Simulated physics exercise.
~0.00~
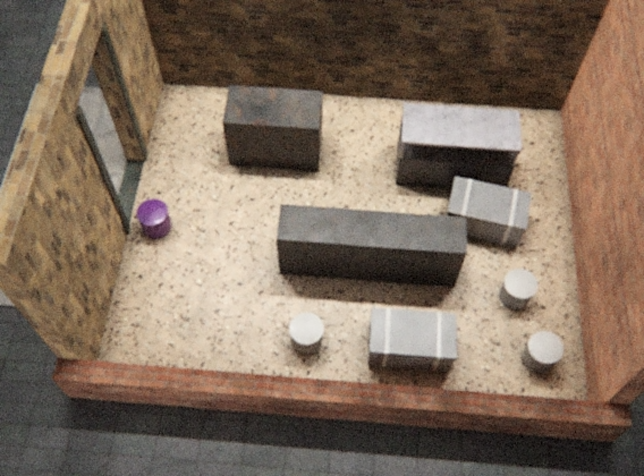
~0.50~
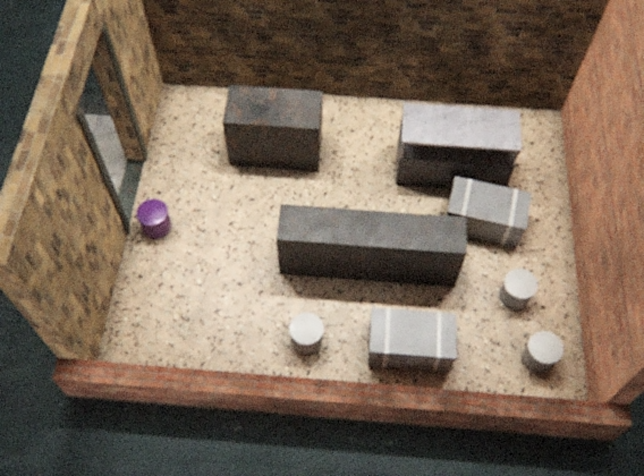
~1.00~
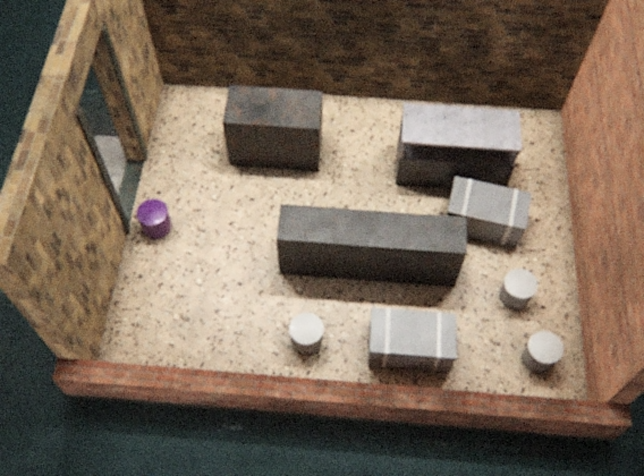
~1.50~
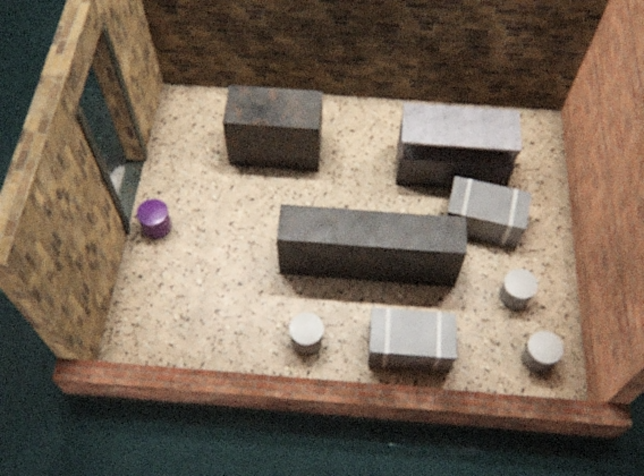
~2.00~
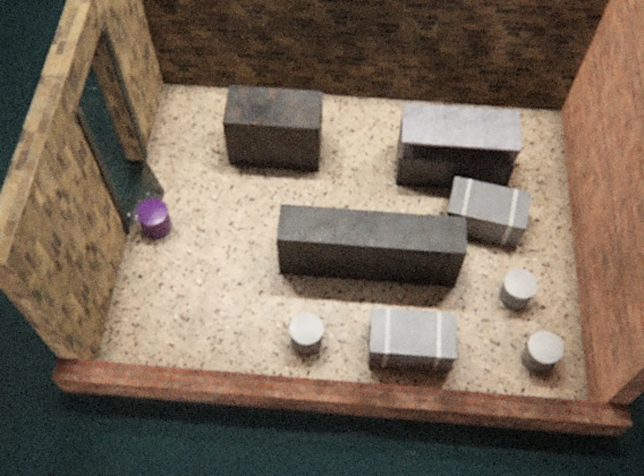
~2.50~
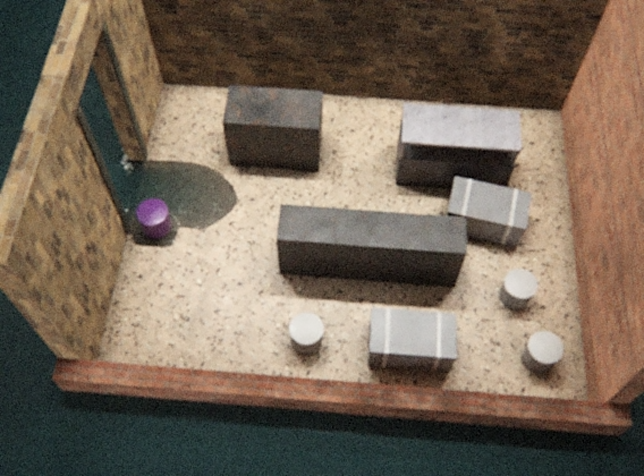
In a small office, water rises outside, then spreads through the doorway around a purple pail.
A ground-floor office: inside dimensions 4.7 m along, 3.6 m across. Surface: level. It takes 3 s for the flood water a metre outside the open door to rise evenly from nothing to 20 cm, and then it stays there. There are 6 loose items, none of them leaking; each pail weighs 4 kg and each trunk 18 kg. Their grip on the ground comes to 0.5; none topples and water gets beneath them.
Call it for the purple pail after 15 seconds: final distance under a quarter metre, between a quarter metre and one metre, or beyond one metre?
Between a quarter metre and one metre.
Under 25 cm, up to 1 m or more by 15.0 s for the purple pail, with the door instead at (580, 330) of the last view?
Then the purple pail would have gone a long way.
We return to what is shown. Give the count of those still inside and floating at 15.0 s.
Count at that moment: 6.
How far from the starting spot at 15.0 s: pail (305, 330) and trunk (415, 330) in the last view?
100 cm, 150 cm.
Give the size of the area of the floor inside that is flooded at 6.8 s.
That flooded area is roughly 13 m2.
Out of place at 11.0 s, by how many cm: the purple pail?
Roughly 60 centimetres by that point.
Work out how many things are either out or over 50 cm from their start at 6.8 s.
By then 1.
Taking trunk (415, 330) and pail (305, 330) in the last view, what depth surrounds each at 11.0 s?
Roughly 8 and 9 cm.
After 3.5 s the purple pail is near (168, 243), 0.4 m from its start, aground; 0 afloat.
After 6.8 s the purple pail is near (170, 259), 0.6 m from its start, aground; 1 afloat.
After 11.0 s the purple pail is near (170, 259), 0.6 m from its start, aground; 5 afloat.
After 15.0 s the purple pail is near (198, 256), 0.7 m from its start, afloat; 6 afloat.
